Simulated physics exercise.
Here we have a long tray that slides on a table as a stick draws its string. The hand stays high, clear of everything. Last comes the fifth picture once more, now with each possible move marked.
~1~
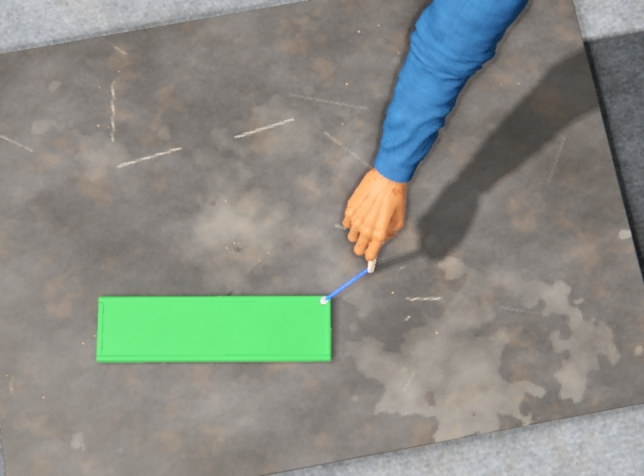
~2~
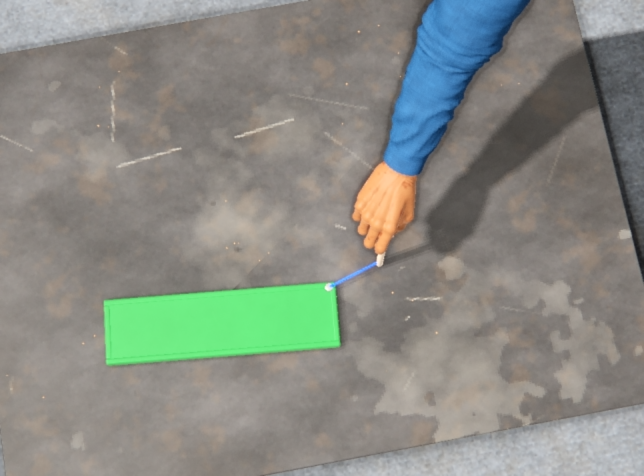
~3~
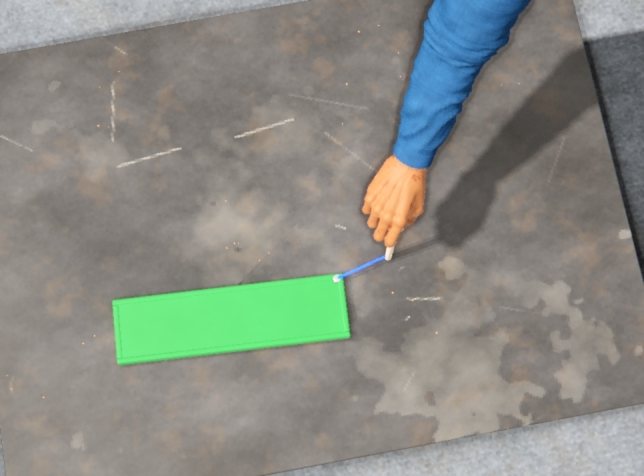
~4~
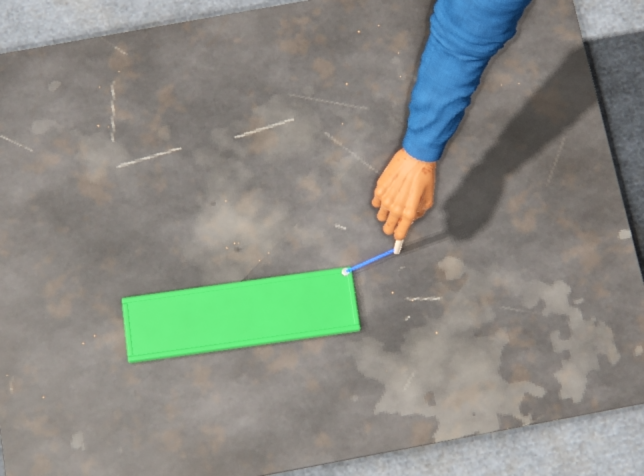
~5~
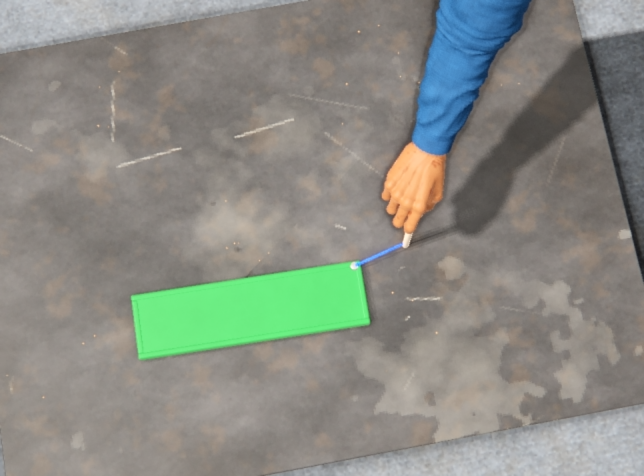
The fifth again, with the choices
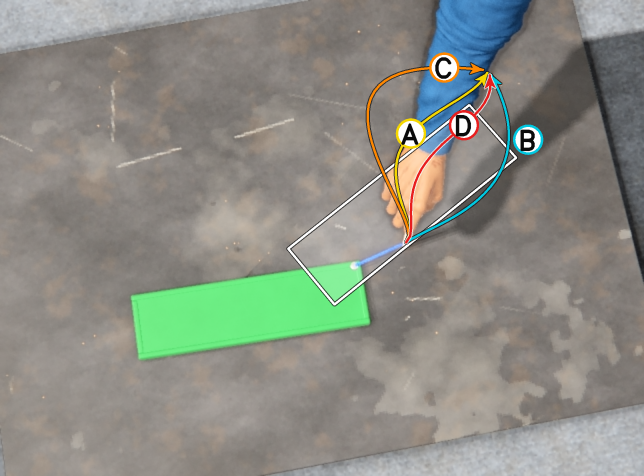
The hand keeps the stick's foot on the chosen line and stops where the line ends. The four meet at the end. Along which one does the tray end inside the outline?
It ends in the outline on B.
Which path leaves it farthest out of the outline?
That is C.
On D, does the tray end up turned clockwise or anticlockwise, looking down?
It turns anticlockwise.
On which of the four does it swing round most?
B.
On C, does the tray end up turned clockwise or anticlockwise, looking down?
Anticlockwise.
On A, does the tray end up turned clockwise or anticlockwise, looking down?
It turns anticlockwise.
On the marked copy, A from (406, 243) via (406, 140) to (487, 73); B from (406, 243) via (495, 181) to (491, 75); C from (406, 243) via (367, 112) to (483, 70); D from (406, 243) via (436, 151) to (490, 75); the outline at (404, 203).
Following B. Soon after the start, foot of the stick (475, 202), middle of the tray (325, 274).
Later, foot of the stick (508, 134), middle of the tray (382, 236).
In the end, foot of the stick (488, 71), middle of the tray (402, 203); it lies in the outline.
As for the rest, A leaves its middle at (373, 182); C leaves its middle at (358, 165); D leaves its middle at (383, 190).
